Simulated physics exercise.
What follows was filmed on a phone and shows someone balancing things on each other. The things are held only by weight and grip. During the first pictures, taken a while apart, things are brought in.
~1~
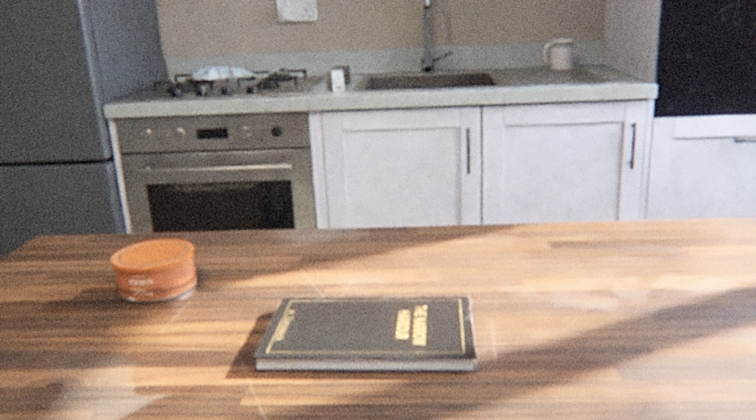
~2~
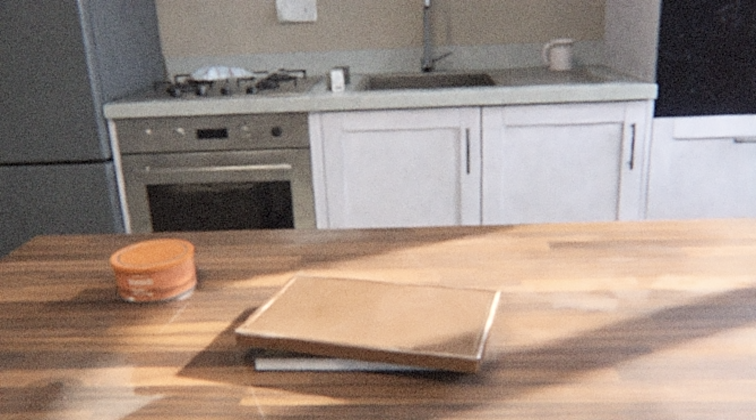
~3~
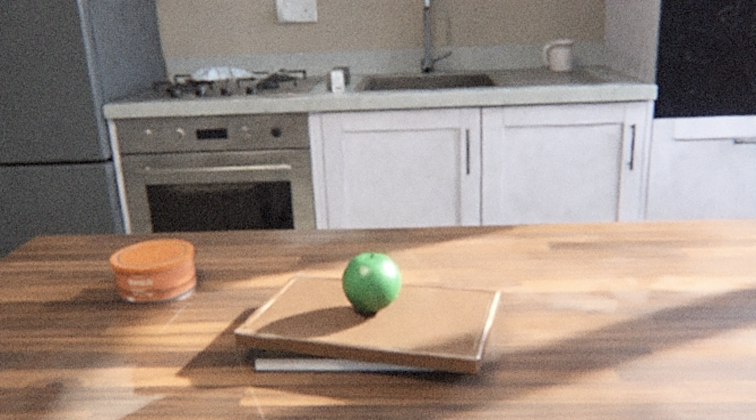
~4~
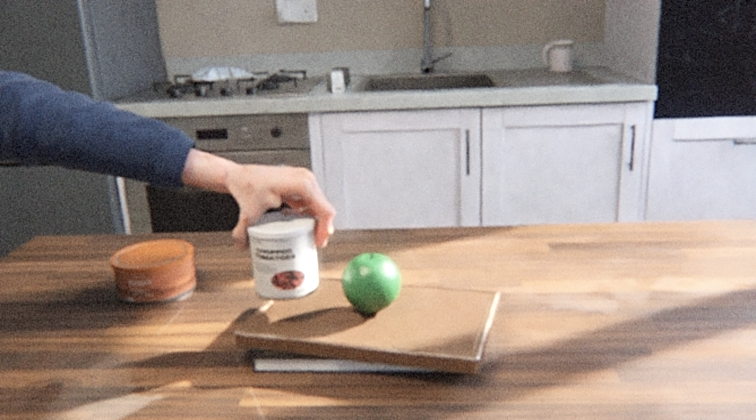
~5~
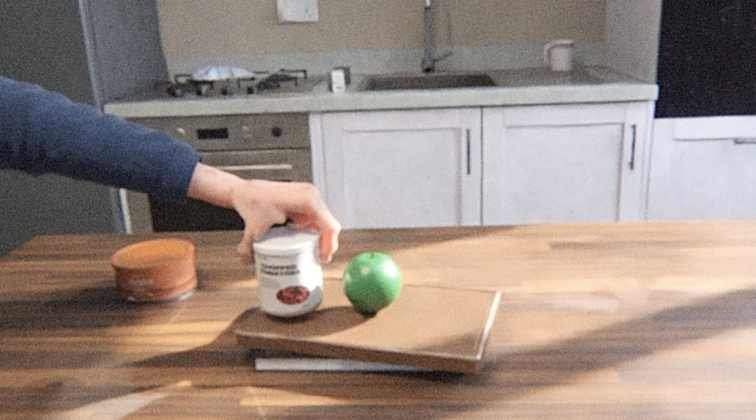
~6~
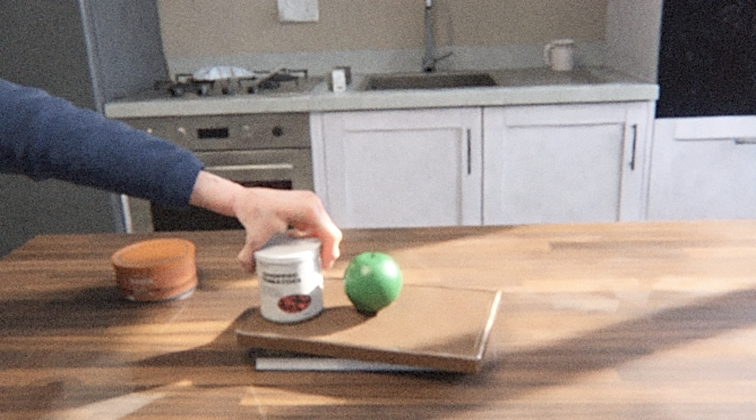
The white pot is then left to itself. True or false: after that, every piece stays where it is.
True.
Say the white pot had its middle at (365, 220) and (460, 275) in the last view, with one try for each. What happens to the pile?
On the first release the pile caves in, while on the second it stays intact.
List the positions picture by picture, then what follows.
In the first picture, the last thing is not in view yet; black book (370, 331).
In the second picture, the last thing is not in view yet.
In the third picture, the last thing is not in view yet.
The fourth picture shows still above its spot; white pot (284, 255); green apple (371, 283).
The fifth picture shows still above its spot; white pot (289, 270).
The sixth picture shows set down, still held; white pot (290, 278); green apple (373, 282).
Then, 0.60 s later than the last frame, all is still.
Then, 1.60 s later than the last frame, white pot resting near (290, 279).
When it is over, all 5 as before. End places, in pixels of the last picture, white pot near (290, 279). The pile keeps its balance.
